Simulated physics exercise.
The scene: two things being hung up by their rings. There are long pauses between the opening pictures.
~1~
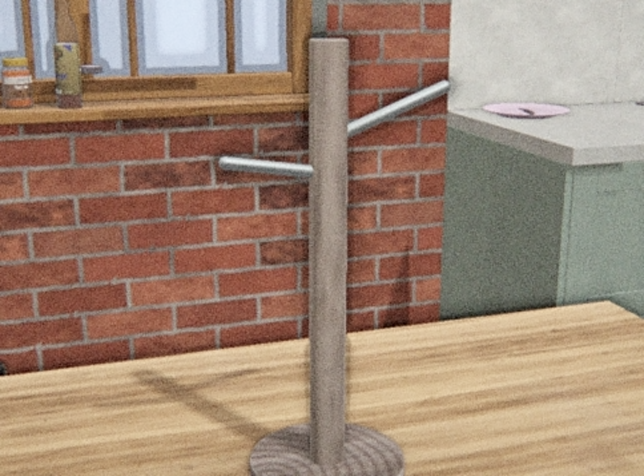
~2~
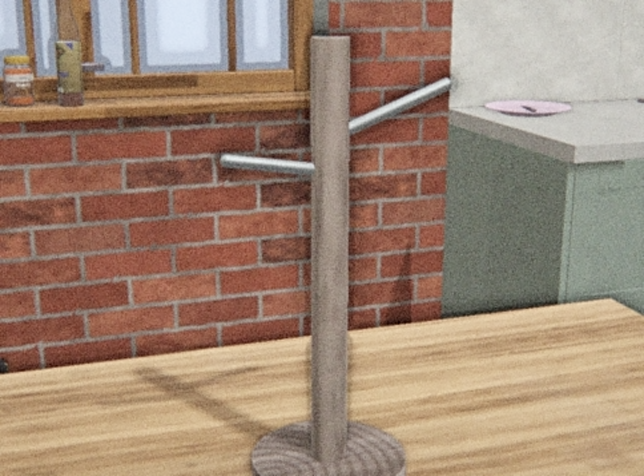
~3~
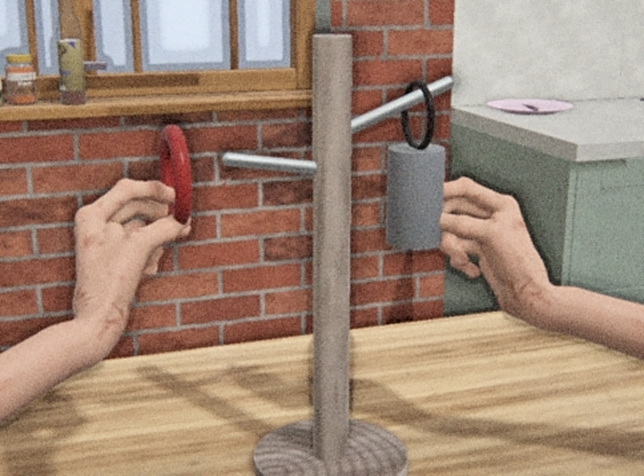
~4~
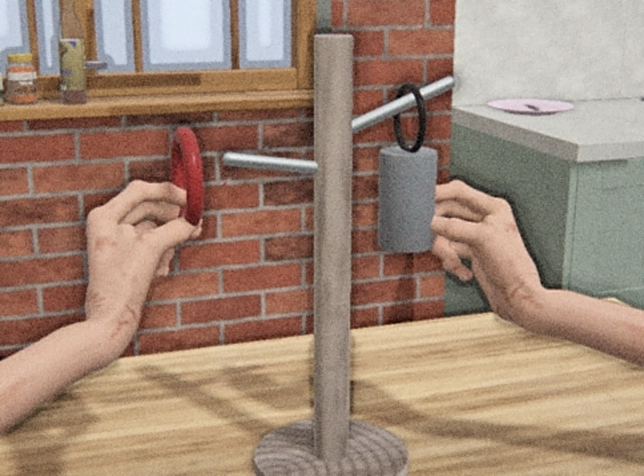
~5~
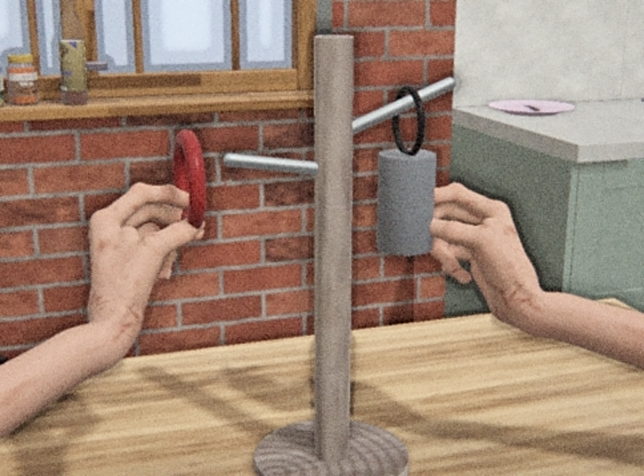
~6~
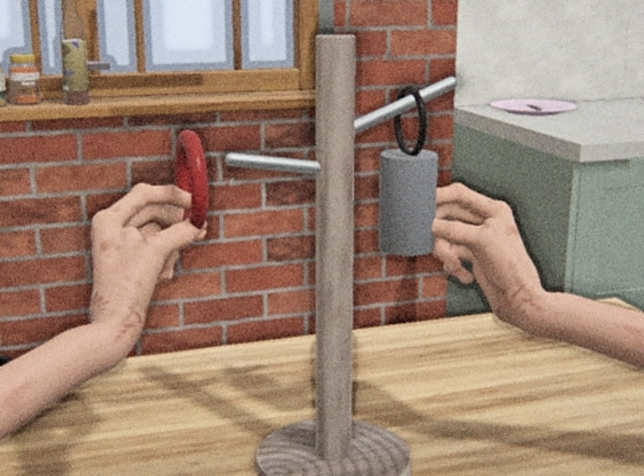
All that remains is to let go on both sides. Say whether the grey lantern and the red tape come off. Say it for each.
Outcome: The grey lantern remains hooked, the red tape drops to the table.
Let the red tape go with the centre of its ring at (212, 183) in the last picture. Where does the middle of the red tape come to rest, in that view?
Resting at (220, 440).
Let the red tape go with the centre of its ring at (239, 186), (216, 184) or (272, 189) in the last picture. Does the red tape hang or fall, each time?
In turn it stays on its peg; drops to the table; stays on its peg.
Then, 0.18 s after the last picture, grey lantern at rest near (408, 170); red tape falling near (195, 282).
Then, 0.32 s after the last picture, grey lantern at rest near (407, 171); red tape down below near (200, 419).
At rest, the grey lantern stays on its peg, near (403, 172); the red tape falls off, near (201, 446).
